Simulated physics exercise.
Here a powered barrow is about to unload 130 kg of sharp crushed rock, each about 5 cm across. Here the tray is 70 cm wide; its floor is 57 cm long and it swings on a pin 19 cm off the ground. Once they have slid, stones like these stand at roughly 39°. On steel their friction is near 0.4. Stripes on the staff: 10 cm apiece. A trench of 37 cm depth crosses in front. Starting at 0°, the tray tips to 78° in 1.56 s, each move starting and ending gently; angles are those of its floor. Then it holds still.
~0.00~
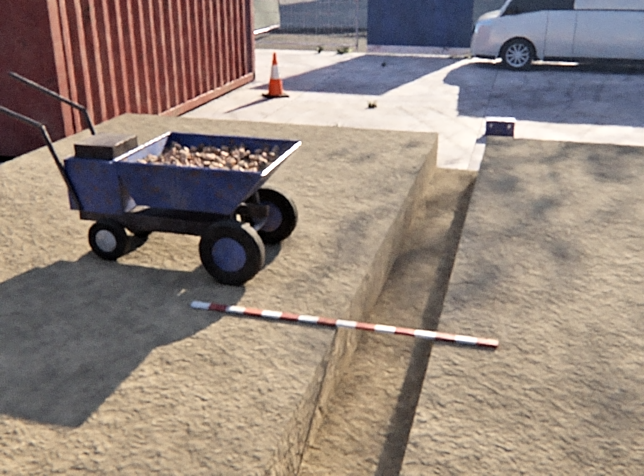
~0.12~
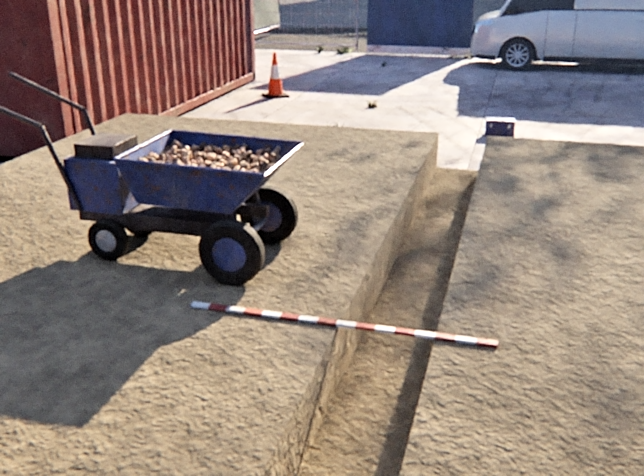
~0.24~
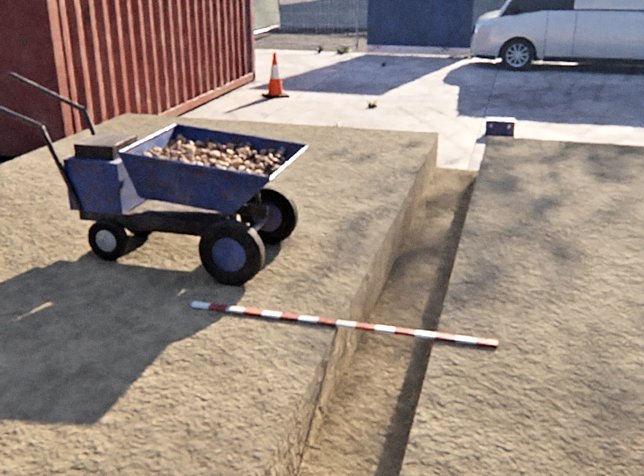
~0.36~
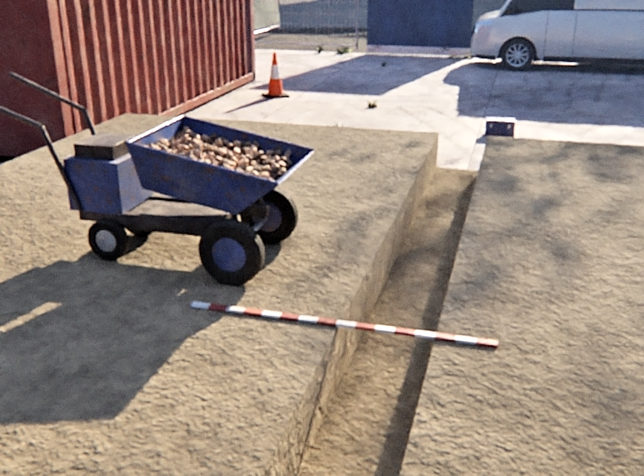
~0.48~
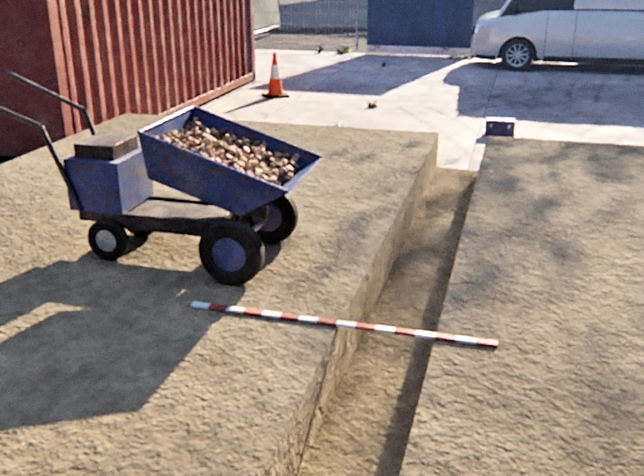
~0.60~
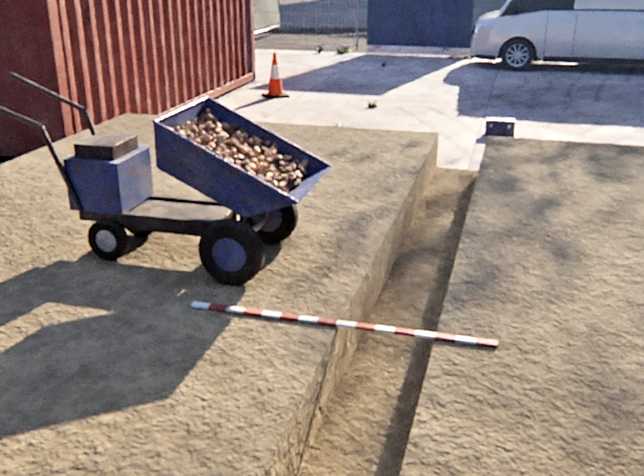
Beside a narrow trench, a blue barrow's tray of stones tilts steadily down toward the right.
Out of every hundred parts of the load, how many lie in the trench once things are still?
Around 50 out of 100.
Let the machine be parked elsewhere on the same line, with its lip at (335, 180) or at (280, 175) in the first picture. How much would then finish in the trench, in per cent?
Near 95 then near 85 percent.
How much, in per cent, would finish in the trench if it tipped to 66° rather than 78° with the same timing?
The trench would hold about 60% of it.
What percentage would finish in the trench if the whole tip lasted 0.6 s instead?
Probably about 70 in a hundred.
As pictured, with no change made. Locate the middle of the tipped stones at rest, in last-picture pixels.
I'd put it close to (396, 327).
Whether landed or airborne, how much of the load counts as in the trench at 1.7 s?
30 per cent, give or take.
After 1.2 s the floor is at 66°; 100 % in the tray; the foremost stones are at (337, 250).
After 1.7 s the floor is at 78°; 53 % in the tray, 17 % short of the trench, 30 % in the trench; the foremost stones are at (440, 329).
After 2.0 s the floor is at 78°; 37 % in the tray, 17 % short of the trench, 46 % in the trench; the foremost stones are at (442, 331).
After 4.0 s the floor is at 78°; 33 % in the tray, 16 % short of the trench, 50 % in the trench; the foremost stones are at (444, 322).
